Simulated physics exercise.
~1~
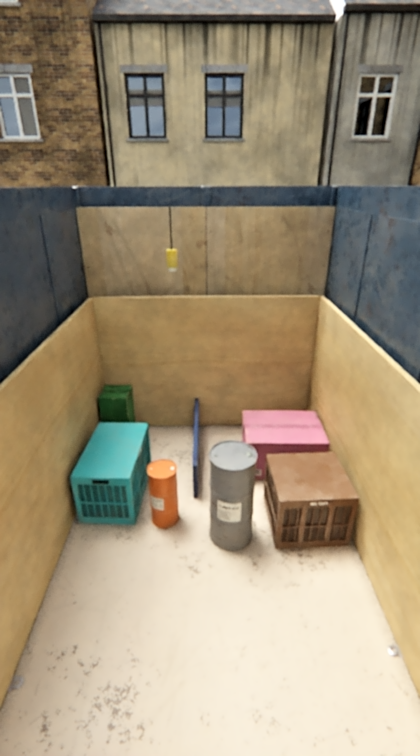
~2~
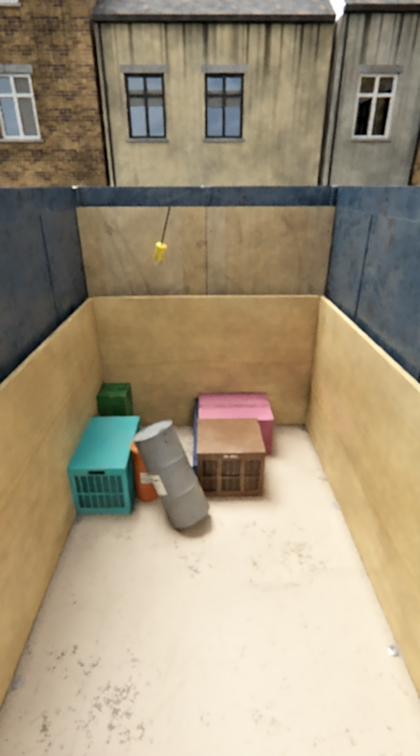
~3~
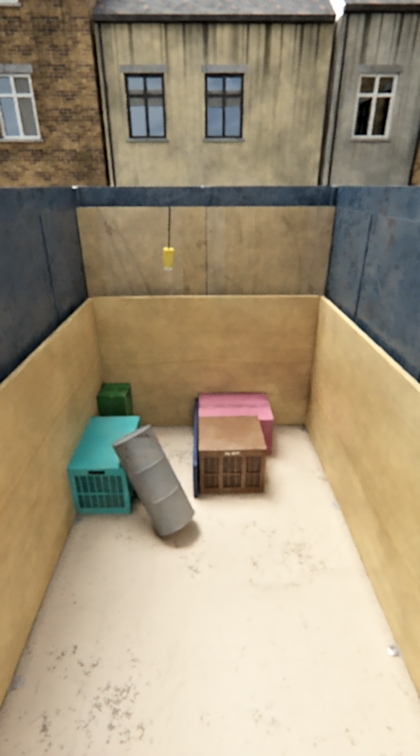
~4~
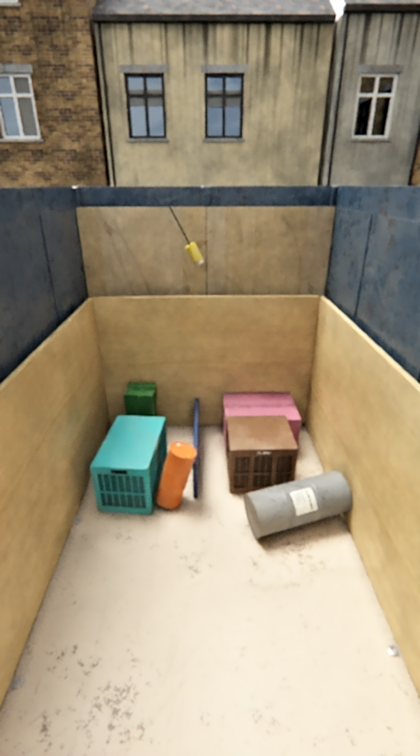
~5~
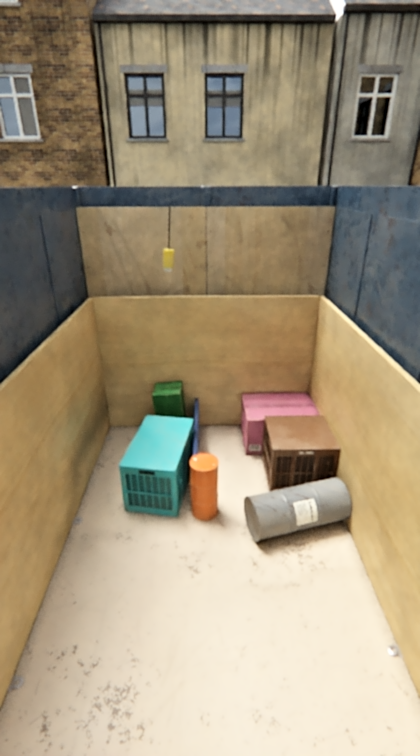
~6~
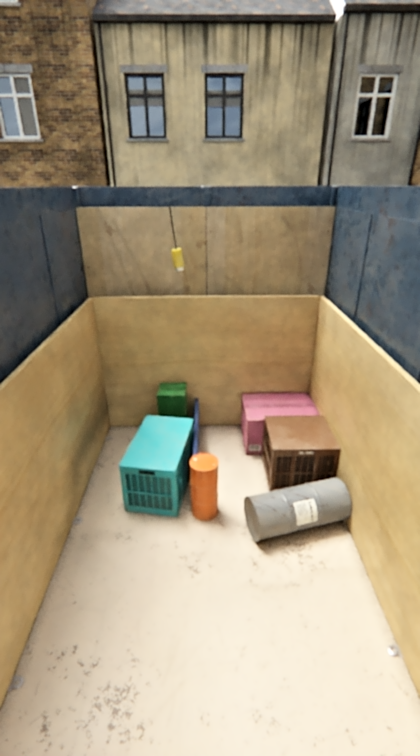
Grey drum among boxes in a walled bay leaning left, then toppling right onto its side as the shifted load settles.
